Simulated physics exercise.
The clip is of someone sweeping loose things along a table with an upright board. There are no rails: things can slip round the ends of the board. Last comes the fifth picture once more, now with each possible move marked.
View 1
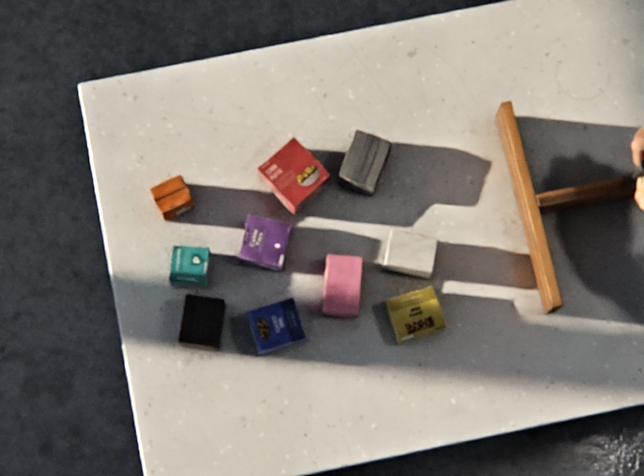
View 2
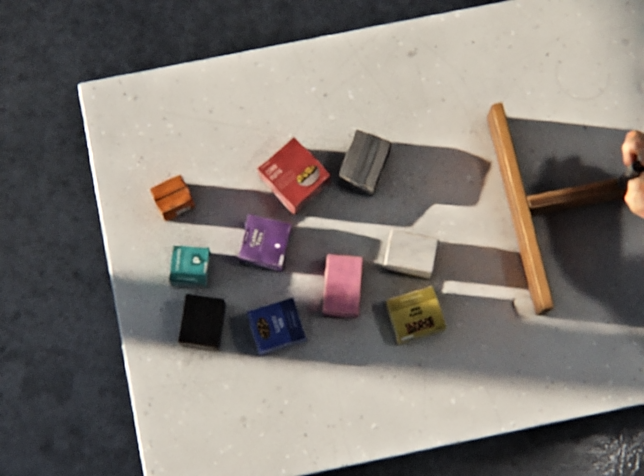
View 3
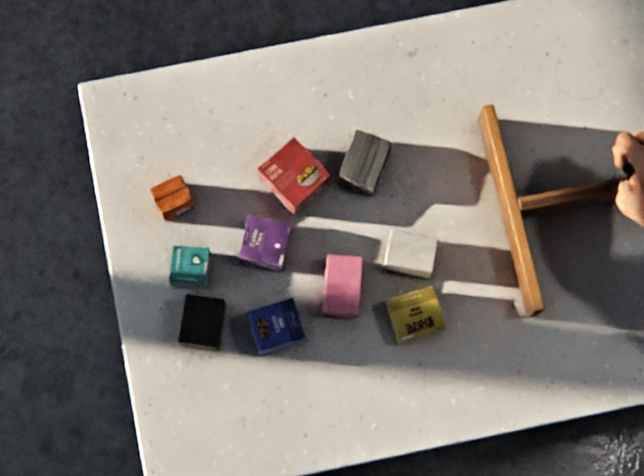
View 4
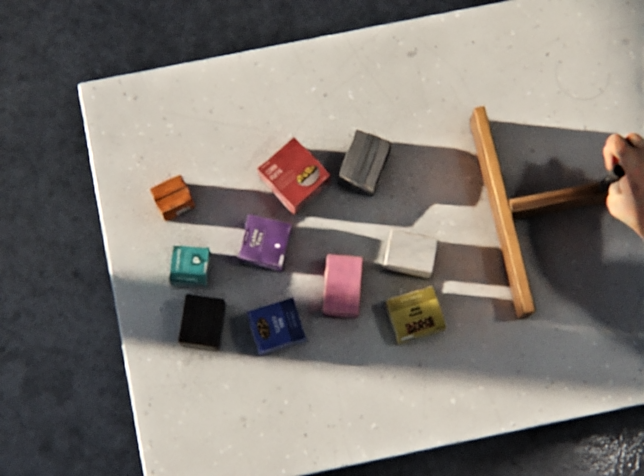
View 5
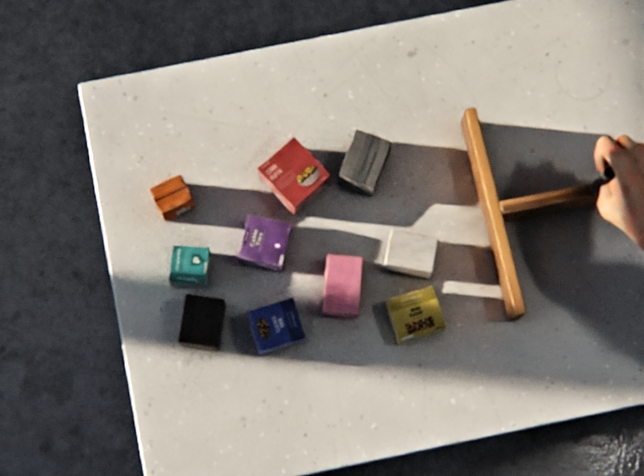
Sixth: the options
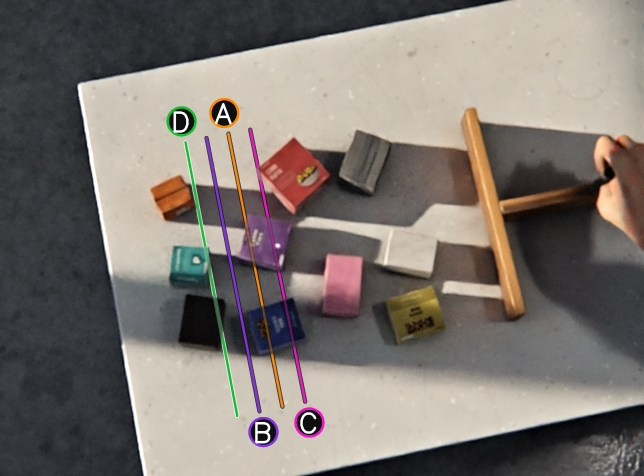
A hand slides an upright wooden board slowly left toward small colourful boxes lying still.
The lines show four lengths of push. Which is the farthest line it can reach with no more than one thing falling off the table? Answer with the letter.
It can go as far as B.
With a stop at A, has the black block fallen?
Yes.
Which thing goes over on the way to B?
The black block.
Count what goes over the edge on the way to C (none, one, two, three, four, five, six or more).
By then, none.
On the marked copy, A at (255, 267); B at (232, 271); C at (277, 262); D at (211, 275).
With B. Early on, board (402, 228); yellow box (388, 320); grey box (353, 170).
Further on, board (308, 247); black block (160, 334); blue packet (206, 338).
At the end, board (235, 261); black block over the edge; blue packet (133, 353); one fallen.
As for the rest, A is within the limit but short; C is within the limit but short; D drops three.
